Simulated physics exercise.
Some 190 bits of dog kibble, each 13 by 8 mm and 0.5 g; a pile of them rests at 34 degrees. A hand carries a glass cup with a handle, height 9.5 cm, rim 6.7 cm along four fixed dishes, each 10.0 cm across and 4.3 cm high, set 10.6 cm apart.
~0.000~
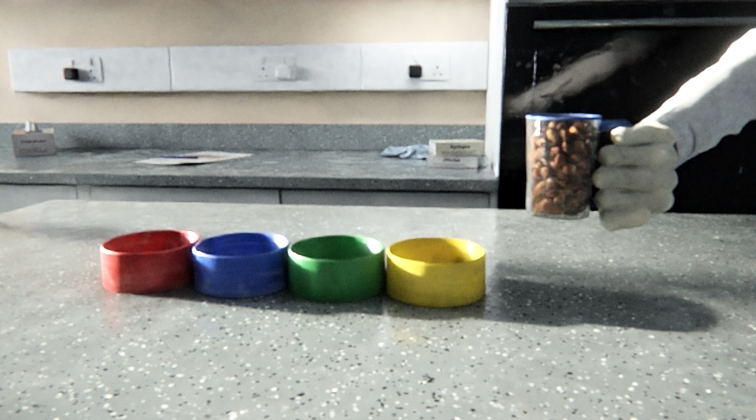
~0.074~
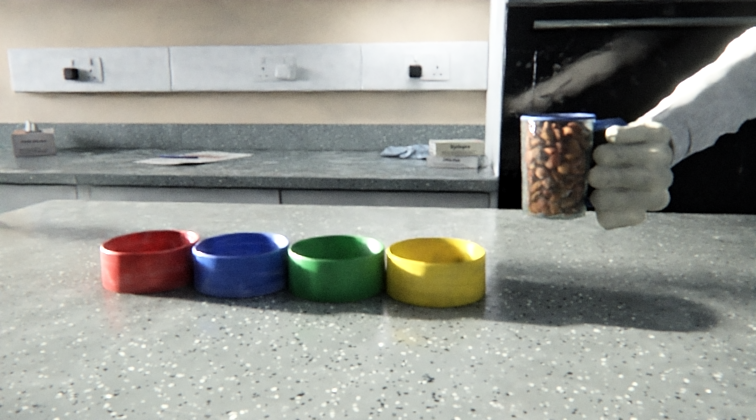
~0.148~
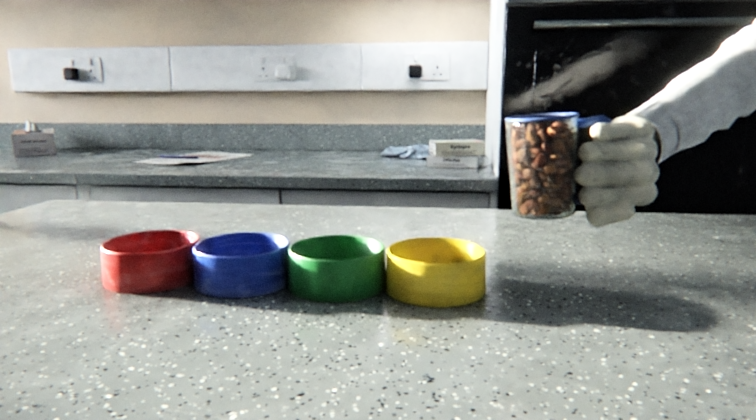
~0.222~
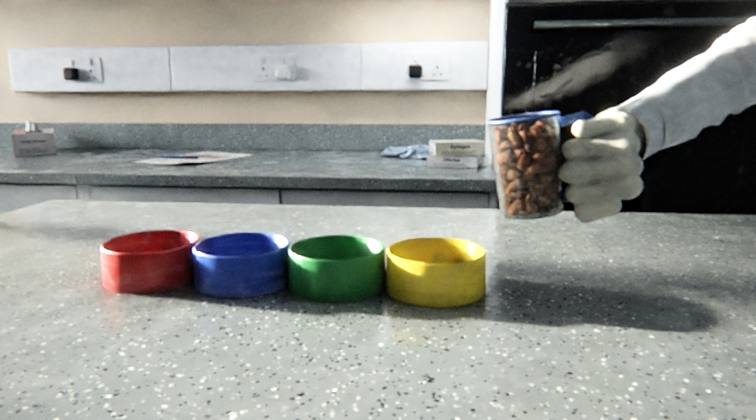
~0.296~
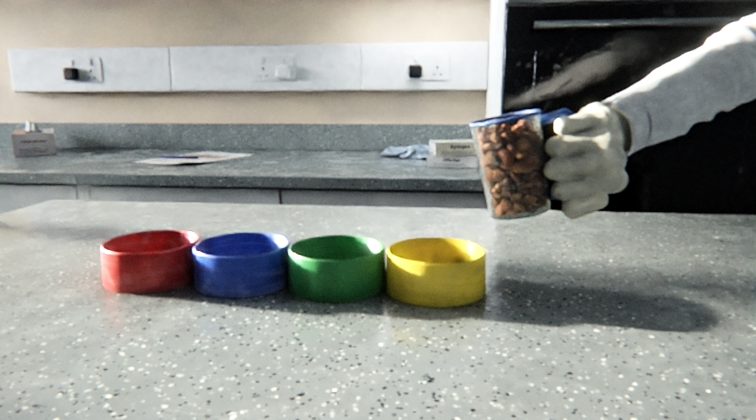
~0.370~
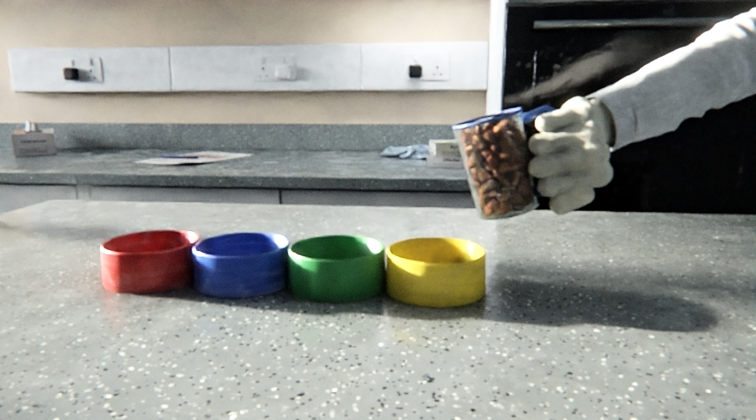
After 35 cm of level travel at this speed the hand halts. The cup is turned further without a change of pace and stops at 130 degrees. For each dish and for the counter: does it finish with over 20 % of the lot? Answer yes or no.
Red dish: Yes; blue dish: No; green dish: No; yellow dish: No; on the counter: No.
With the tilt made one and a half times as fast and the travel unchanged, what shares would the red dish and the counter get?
Then: Red 50; counter 10.
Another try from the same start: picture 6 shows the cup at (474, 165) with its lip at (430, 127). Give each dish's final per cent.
Red 90, blue 0, green 0, yellow 0.
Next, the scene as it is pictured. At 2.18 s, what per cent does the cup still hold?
Roughly 75 per cent.
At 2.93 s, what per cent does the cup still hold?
Some 0 per cent of the load.
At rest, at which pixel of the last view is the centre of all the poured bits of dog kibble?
Around (163, 260).
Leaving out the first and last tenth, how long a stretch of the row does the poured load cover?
Roughly 6 cm.
After 1.45 s, tilt 68 degrees; cup holds 100 %.
After 2.18 s, tilt 104 degrees; cup holds 75 %, red 25 %.
After 2.93 s, tilt 130 degrees; cup holds 0 %, red 90 %.
By 3.5 s all is still; red 90 %, blue 0 %, green 0 %, yellow 0 %, counter 5 %.
